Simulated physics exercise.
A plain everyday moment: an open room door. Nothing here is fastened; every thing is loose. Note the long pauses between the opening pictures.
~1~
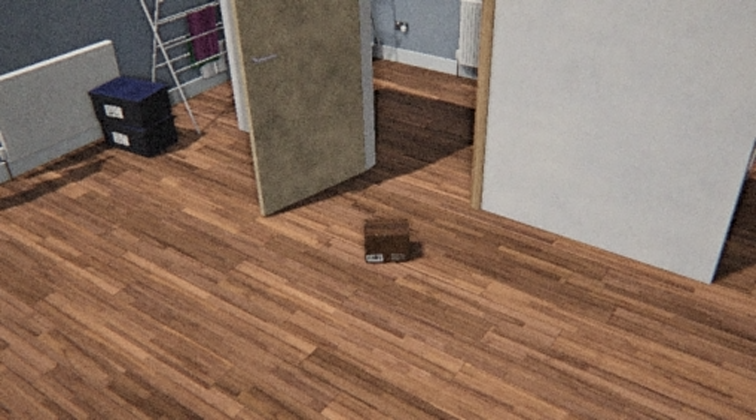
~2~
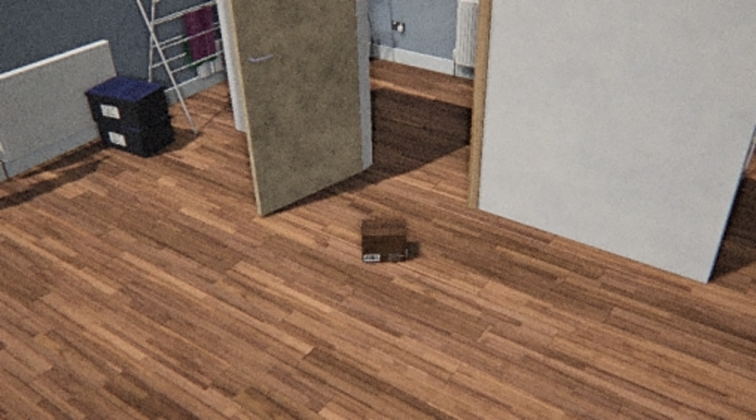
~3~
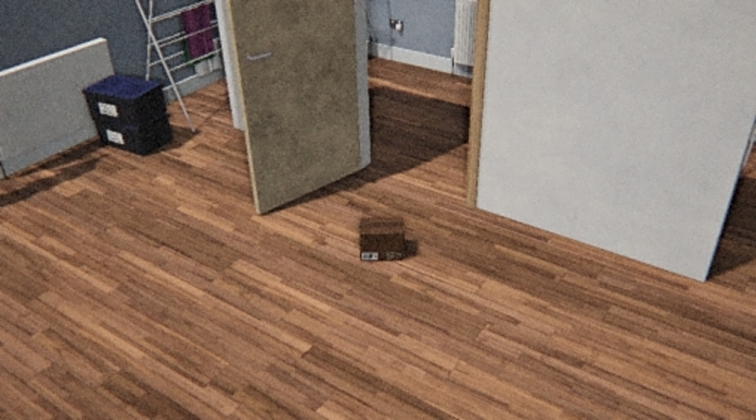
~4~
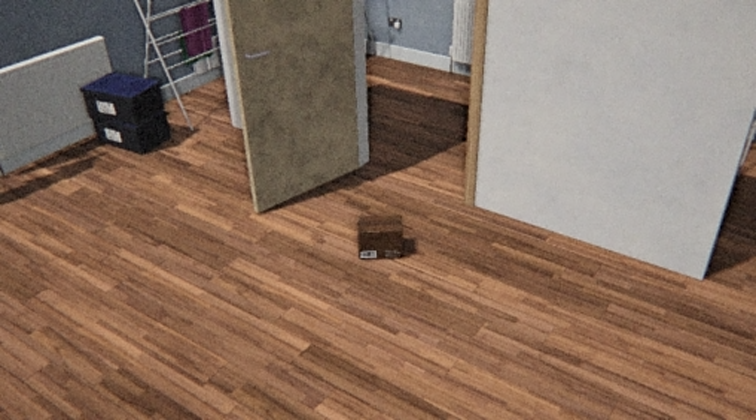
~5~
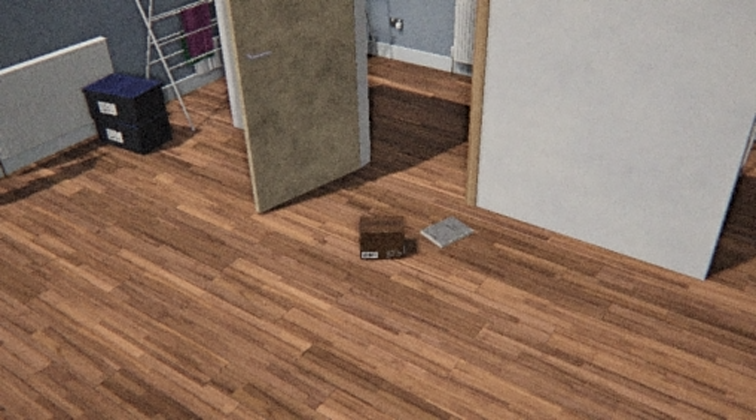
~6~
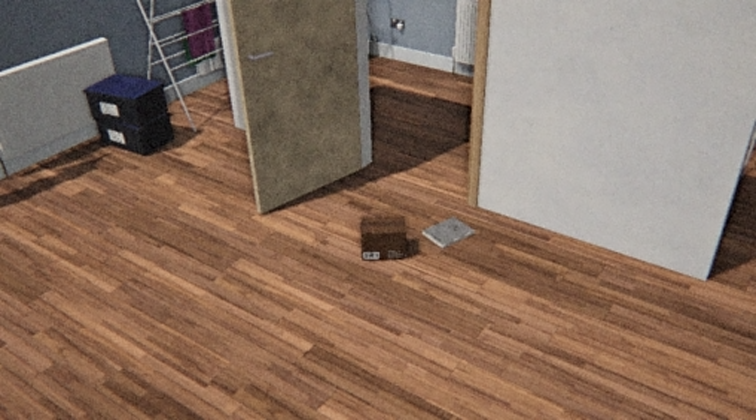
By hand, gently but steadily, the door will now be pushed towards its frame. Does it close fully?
Most likely the door will get the whole way.
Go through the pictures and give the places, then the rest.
Door wide open and still; brown parcel (387, 241), in the first frame.
Door wide open and still; brown parcel (384, 241), in the second frame.
Door wide open and still; brown parcel (382, 239), in the third frame.
Door wide open and still; brown parcel (380, 237), in the fourth frame.
Door wide open and still; brown parcel (382, 238), in the fifth frame.
Door wide open and still; grey book (448, 232); brown parcel (383, 238), in the sixth frame.
Then, 0.60 s on from there, open by 85°.
Then, 1.00 s on from there, open by 57°.
Then, 1.30 s on from there, open by 32°.
Then, 1.60 s on from there, open by 6°.
In the end, open by 0°; both unmoved. At the end, from the last picture's camera, grey book near (448, 232).
